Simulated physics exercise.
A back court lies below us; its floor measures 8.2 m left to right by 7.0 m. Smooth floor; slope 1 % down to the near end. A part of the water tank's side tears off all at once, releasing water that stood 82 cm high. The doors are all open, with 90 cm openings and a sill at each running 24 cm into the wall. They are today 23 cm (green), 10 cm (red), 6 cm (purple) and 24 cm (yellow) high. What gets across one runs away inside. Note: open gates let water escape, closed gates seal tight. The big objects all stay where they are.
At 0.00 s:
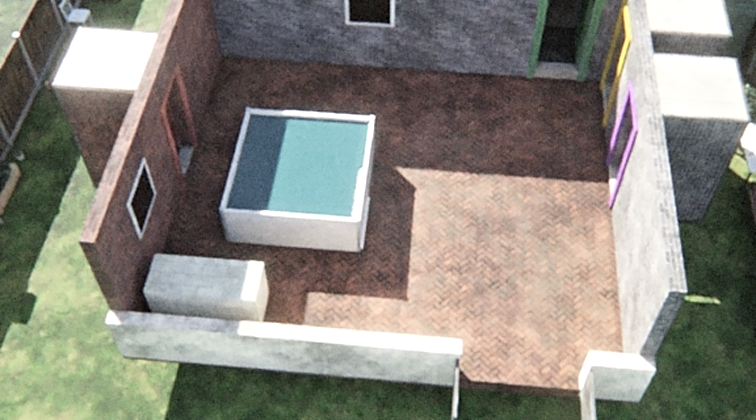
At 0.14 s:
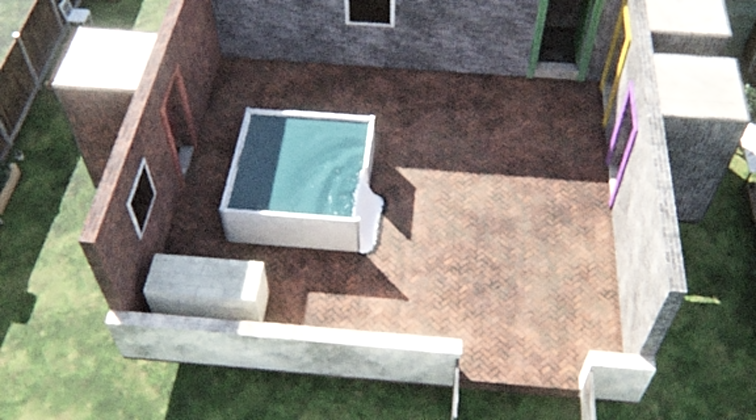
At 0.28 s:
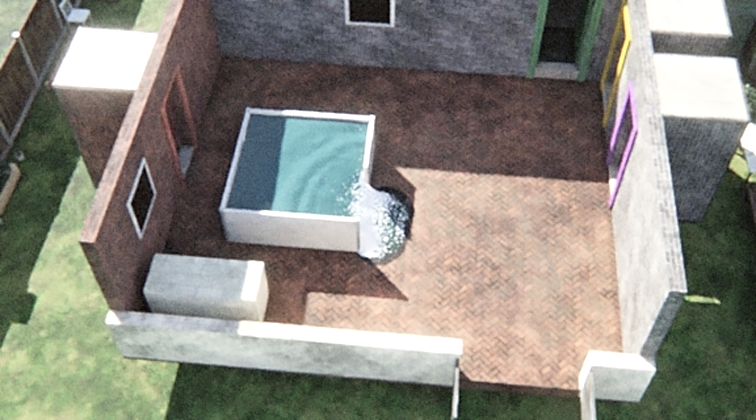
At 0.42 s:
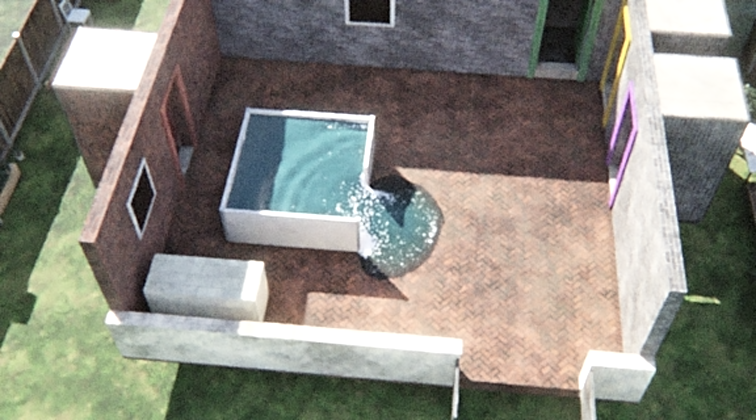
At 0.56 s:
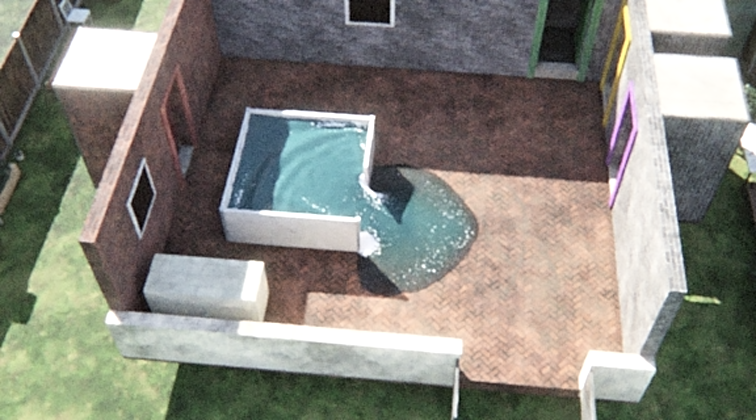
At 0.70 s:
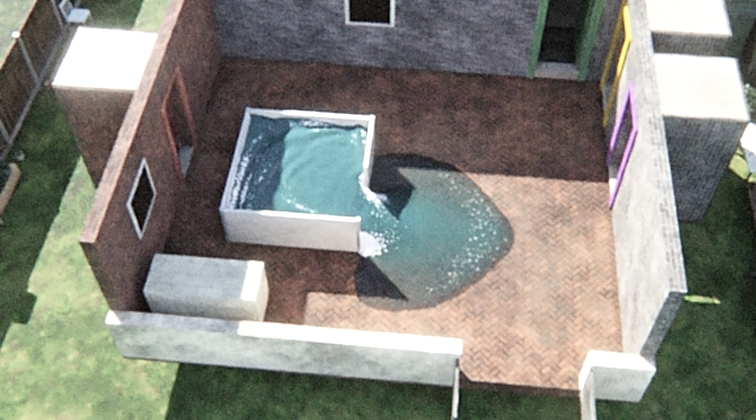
We see a walled brick-floored court from above, with a square tank of still water; then part of its right side breaks open, and water pours out and spreads in a widening, rounded pool across the floor.
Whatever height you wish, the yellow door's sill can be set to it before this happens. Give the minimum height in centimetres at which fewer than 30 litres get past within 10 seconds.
9.5 cm.
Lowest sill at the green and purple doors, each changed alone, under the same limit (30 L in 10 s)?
Roughly 9.5 cm for the green door and roughly 17 cm for the purple door.
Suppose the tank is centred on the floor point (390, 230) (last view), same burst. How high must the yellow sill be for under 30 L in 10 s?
At least roughly 11.0 cm high.
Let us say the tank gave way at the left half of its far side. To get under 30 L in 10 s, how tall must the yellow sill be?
Then it needs around 14.0 cm.
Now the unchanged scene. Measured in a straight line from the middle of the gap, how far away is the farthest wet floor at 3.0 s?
Roughly 6.2 metres.
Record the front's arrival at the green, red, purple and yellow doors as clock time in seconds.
Arrival: Green 3.6 s, red not within the 10 s, purple 1.6 s, yellow 2.6 s.
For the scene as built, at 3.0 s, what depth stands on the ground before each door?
In cm - green: 0, red: 0, purple: 21, yellow: 9.
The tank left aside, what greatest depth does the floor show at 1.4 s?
About 50 cm.
After 1.4 s water covers 35 % of the floor, deepest (50 cm) near (364, 234); it has not reached the yellow door.
After 3.0 s water covers 50 % of the floor, deepest (34 cm) near (621, 380); 9 cm at the yellow door, 0 litres in over its 24 cm sill.
After 10.0 s water covers 85 % of the floor, deepest (12 cm) near (598, 378); 9 cm at the yellow door, 0 litres in over its 24 cm sill.
At the yellow door as built, the water arrived by 2.6 s and peaked near 14 cm at 6.4 s.
With a sill of 8 cm, 46 litres would have come in within the 10 s; with 10.5 cm, 20 litres. So under 30 litres takes about 9.5 cm.
